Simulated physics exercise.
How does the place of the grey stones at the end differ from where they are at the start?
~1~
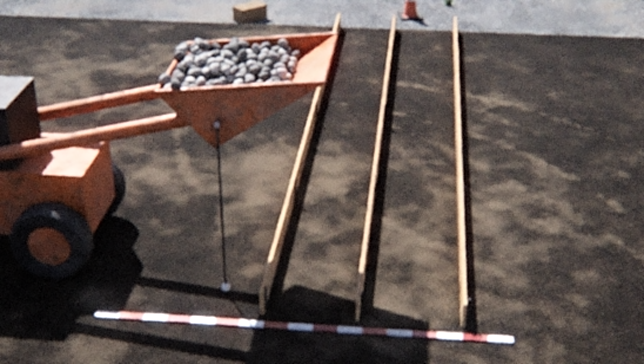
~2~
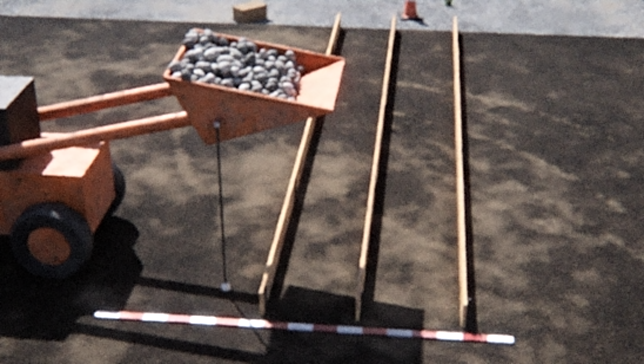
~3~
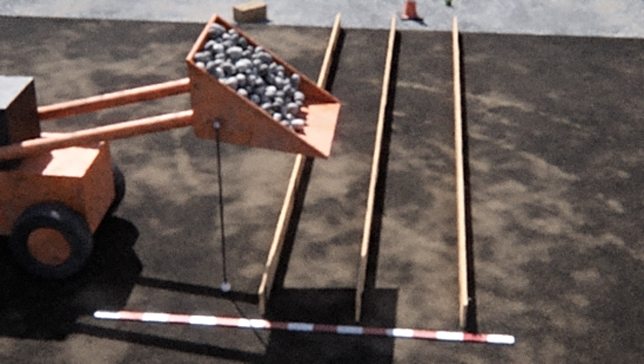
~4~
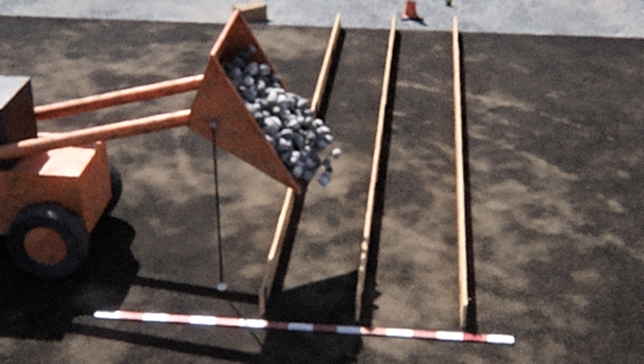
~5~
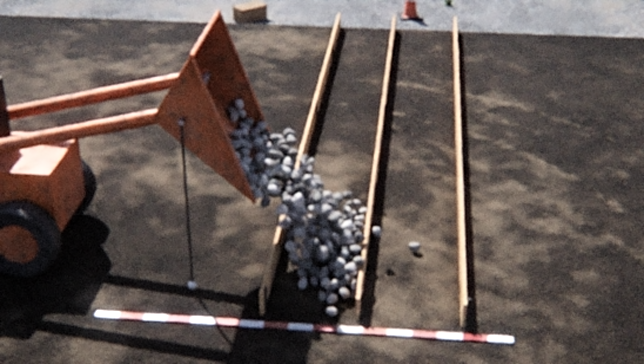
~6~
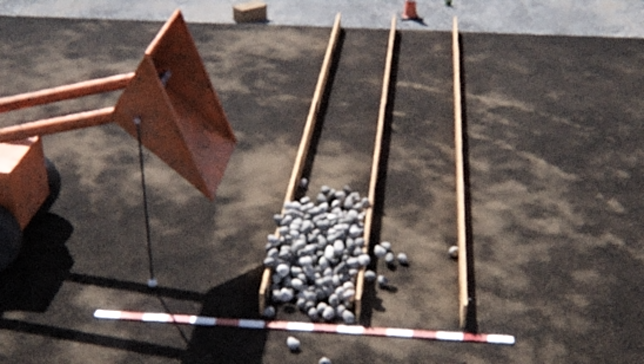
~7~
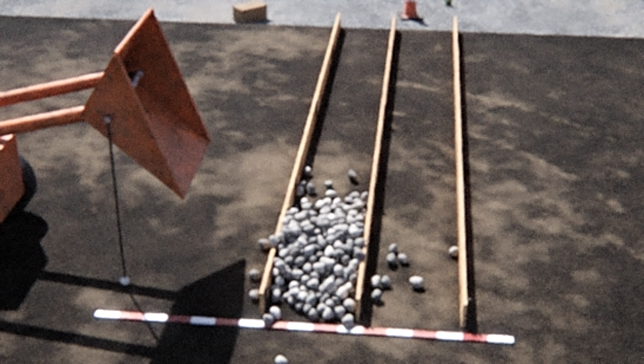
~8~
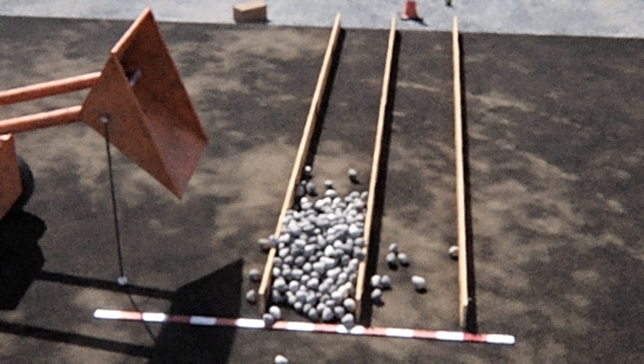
At the start the stones are heaped in the raised orange bucket, but at the end they lie lower and mostly farther right, in a heap on the ground between the left and middle planks.
